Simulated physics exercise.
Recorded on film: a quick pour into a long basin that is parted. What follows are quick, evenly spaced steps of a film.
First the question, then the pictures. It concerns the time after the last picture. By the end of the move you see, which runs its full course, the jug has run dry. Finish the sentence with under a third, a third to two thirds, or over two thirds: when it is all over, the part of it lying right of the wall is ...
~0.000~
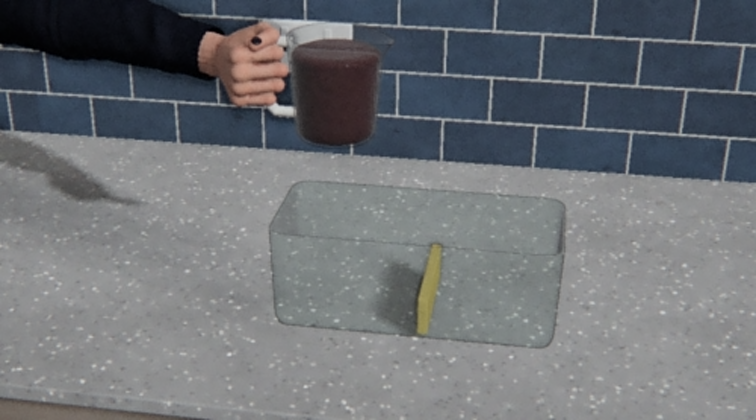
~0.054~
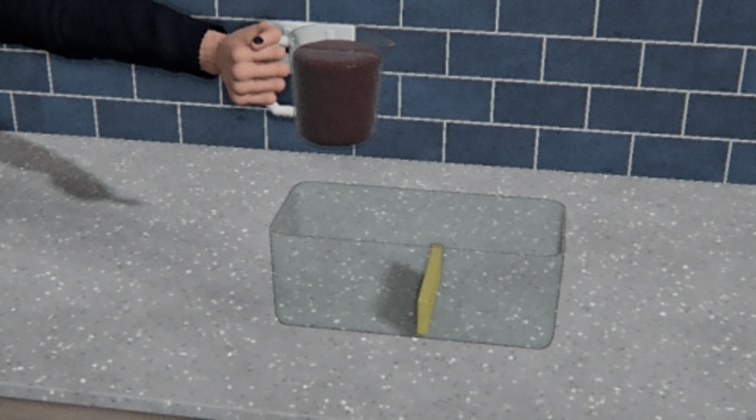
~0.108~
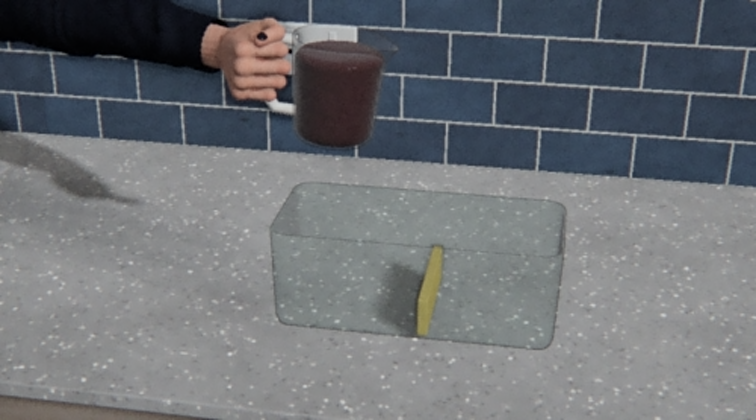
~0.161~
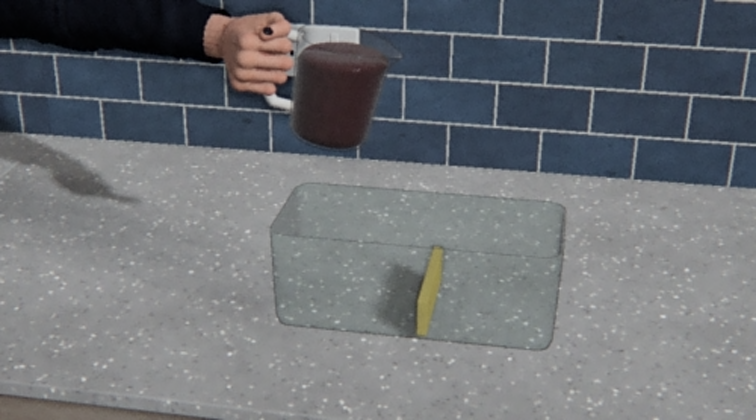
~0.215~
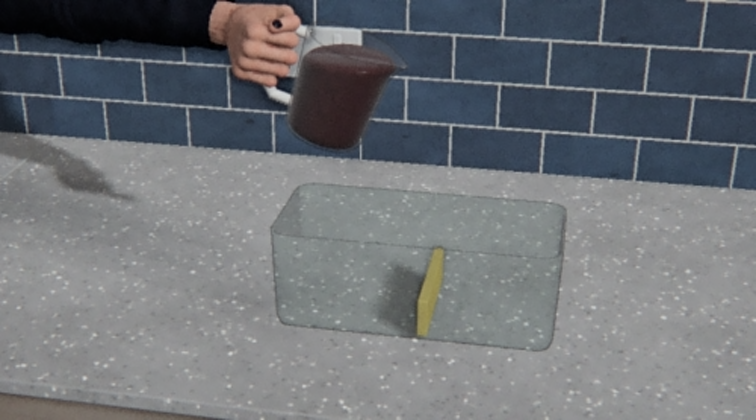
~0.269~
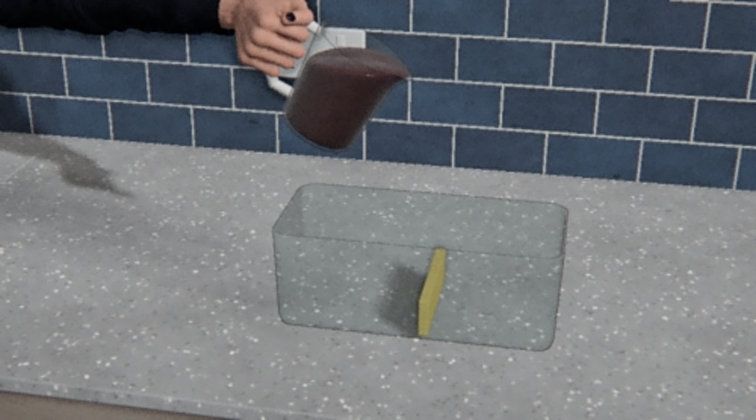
... over two thirds.
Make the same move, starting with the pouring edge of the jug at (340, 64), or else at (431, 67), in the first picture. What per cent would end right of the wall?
First place gives some 0 %, second place some 95 %.
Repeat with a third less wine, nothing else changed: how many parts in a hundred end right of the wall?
Close to 90 per cent, more or less.
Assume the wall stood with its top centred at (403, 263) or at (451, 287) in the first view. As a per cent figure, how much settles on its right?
In order, 95 and 70 in a hundred.
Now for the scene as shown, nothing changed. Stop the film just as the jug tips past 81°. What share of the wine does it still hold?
About 65 per cent.
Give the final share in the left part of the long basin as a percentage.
Close to 5 per cent.
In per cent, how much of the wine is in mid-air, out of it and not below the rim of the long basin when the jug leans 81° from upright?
About 25 per cent.
A moment on, the jug is tipped on its side and 66 per cent is still to pour, 0 is left of the wall and 10 right of it.
Next, the jug is tipped on its side and 26 per cent is still to pour, 1 is left of the wall and 52 right of it.
Then the jug is tipped on its side and 8 per cent is still to pour, 3 is left of the wall and 82 right of it.
Later the jug is tipped on its side and 2 per cent is still to pour, 4 is left of the wall and 91 right of it.
In the end 7 per cent lies left of the wall, 92 right of it and 1 outside.
